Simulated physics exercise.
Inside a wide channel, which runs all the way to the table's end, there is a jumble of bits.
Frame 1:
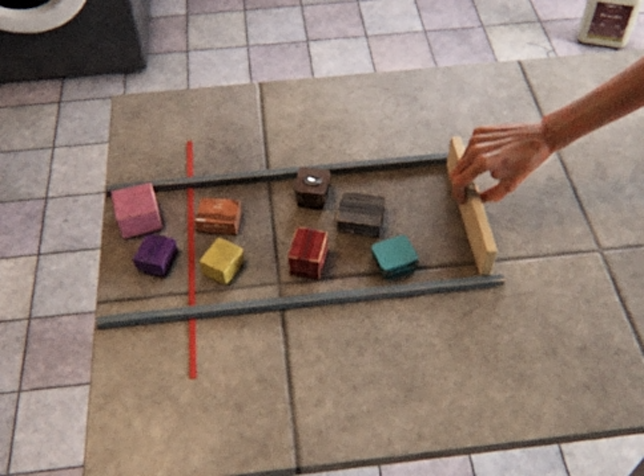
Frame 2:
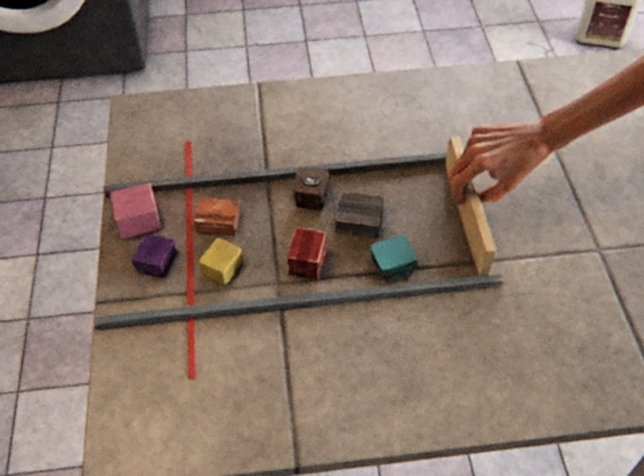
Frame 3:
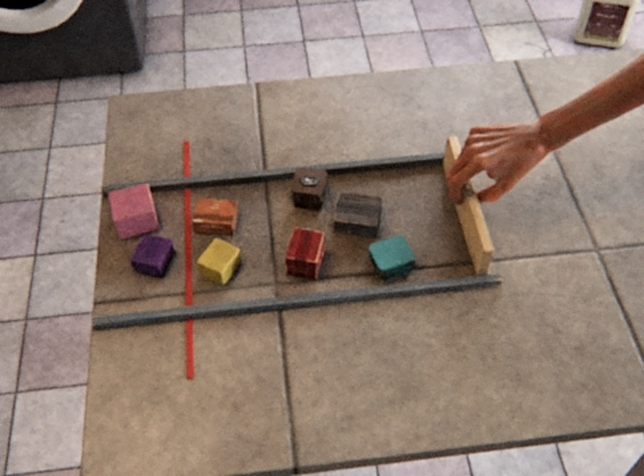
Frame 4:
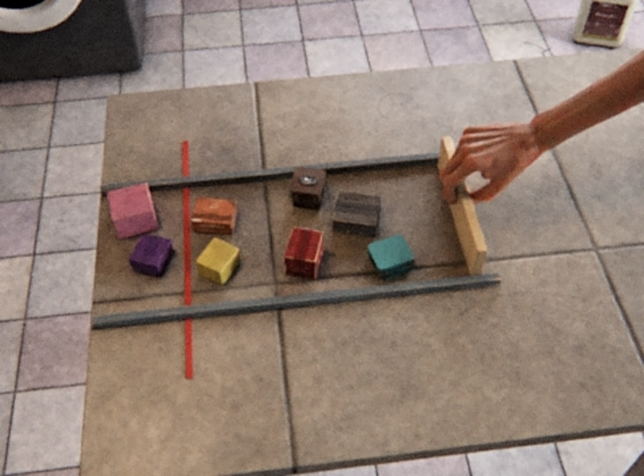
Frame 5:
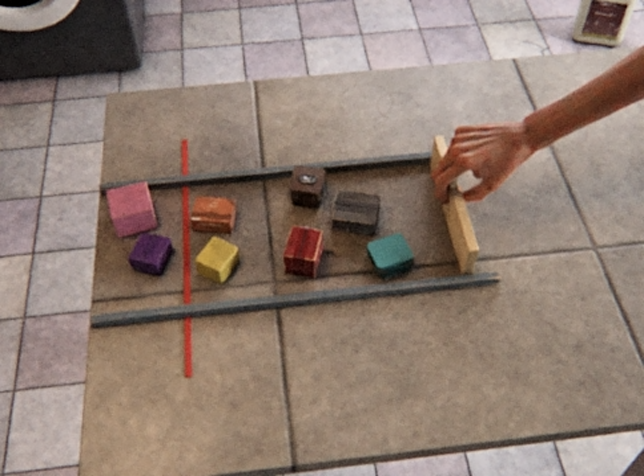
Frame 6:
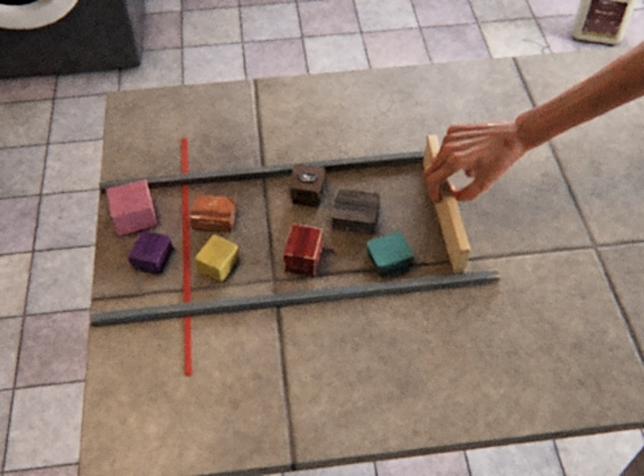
A hand slid a wooden board a little to the left between two dark rails, while the scattered colourful blocks, some beside a red line on the tabletop, stayed where they were.
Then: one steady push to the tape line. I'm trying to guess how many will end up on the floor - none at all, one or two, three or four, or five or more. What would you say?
Gone: Just a lone one or pair.
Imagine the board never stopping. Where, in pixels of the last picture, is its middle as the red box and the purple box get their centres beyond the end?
The middle is at (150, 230) when it's the red box, and at (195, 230) when it's the purple box.
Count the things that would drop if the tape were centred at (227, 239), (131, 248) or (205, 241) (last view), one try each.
Per try: 0; 5; 0.
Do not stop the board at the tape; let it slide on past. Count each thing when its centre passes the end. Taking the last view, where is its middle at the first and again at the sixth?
The first one at (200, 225), the next at (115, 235).
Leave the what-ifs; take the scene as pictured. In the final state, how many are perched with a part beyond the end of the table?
1 in all.
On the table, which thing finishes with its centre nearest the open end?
Answer: The yellow block.
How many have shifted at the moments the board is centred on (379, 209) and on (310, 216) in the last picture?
At the first place 2, at the second 4.
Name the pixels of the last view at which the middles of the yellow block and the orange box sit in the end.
The yellow block at (99, 276), the orange box at (121, 222).
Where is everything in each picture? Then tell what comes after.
Pink block (137, 211); purple box (156, 255); orange box (219, 216); board (470, 204); tape (191, 246), in the first frame.
Purple box (155, 255); turquoise case (393, 258), in the second frame.
Orange box (216, 217); brown case (309, 189), in the third frame.
Pink block (133, 211); board (461, 204), in the fourth frame.
Purple box (151, 254); grey box (356, 213), in the fifth frame.
Pink block (132, 208); purple box (151, 252); orange box (214, 213); board (445, 203); tape (186, 243), in the sixth frame.
Soon after, none off yet; pink block at rest near (132, 208); purple box at rest near (151, 252); orange box at rest near (214, 213).
Then, none off yet; pink block at rest near (132, 208); purple box at rest near (151, 252); orange box moved a little near (199, 214).
At rest, the number that fall off is one or two; fallen, purple box and pink block.
